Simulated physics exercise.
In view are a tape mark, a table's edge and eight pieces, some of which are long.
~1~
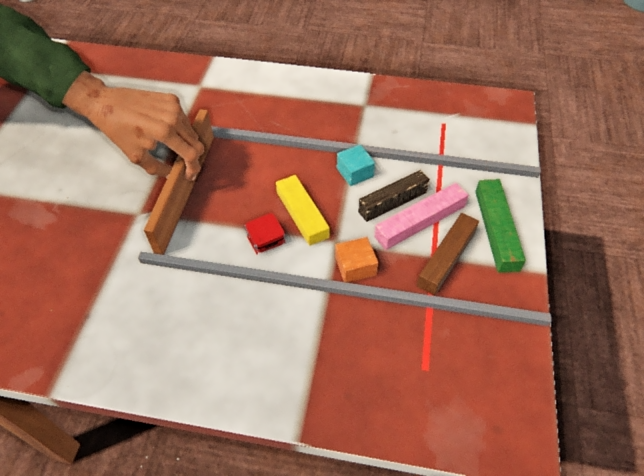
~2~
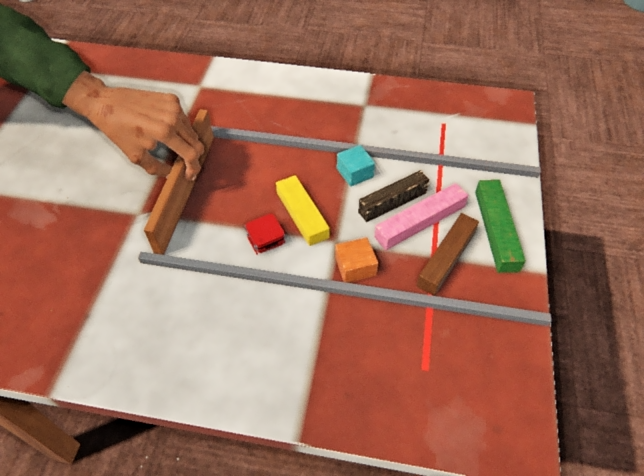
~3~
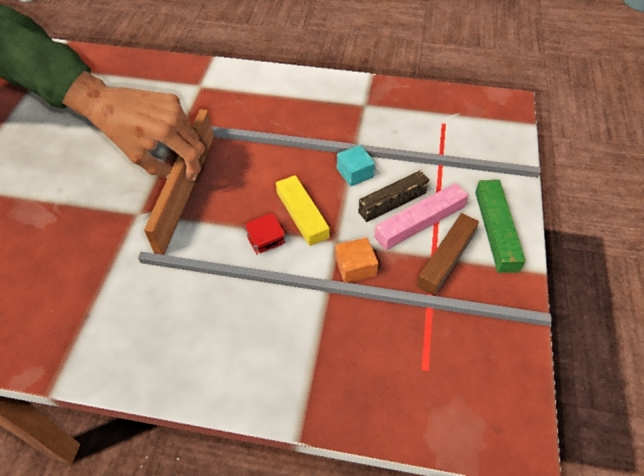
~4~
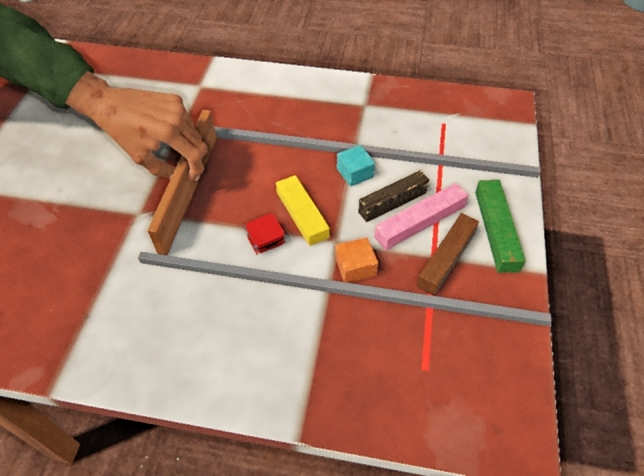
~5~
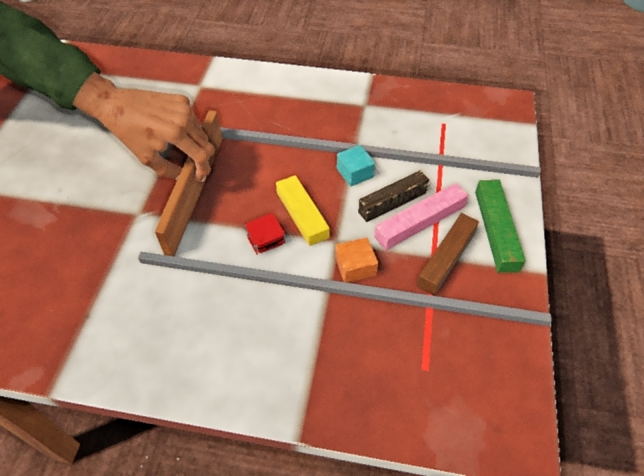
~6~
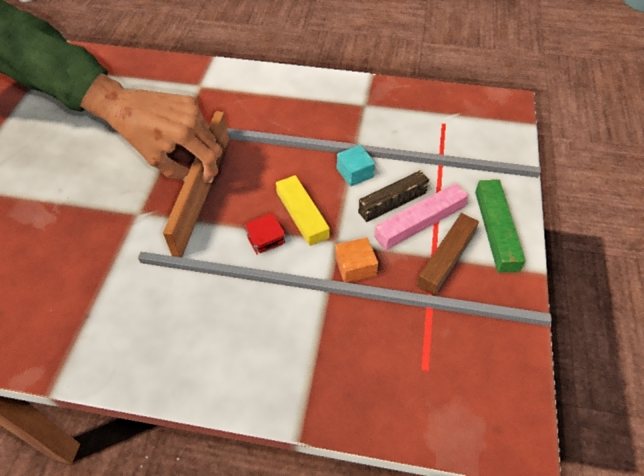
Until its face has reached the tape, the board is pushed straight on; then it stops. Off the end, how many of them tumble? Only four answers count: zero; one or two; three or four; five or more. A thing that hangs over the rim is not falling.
My answer: Zero.
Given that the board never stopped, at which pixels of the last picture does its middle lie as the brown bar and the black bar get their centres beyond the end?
With the brown bar it sits around (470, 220), with the black bar around (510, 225).
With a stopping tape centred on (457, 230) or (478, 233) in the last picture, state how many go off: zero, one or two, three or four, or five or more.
For the first tape the count would be 1 or 2, for the second one or two.
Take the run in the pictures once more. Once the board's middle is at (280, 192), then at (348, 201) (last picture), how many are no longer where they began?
First position 2; second position 6.
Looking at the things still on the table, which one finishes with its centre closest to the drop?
That would be the green bar.
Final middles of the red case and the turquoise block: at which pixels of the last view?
Near (449, 275) and (454, 185).
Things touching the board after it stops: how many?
The count in contact is 3.
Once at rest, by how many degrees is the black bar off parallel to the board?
It sits some 0° out of line.
Early on, none off yet; green bar at rest near (499, 224); brown bar at rest near (448, 253); pink bar at rest near (422, 216).
Finally, the number that fall off is zero.
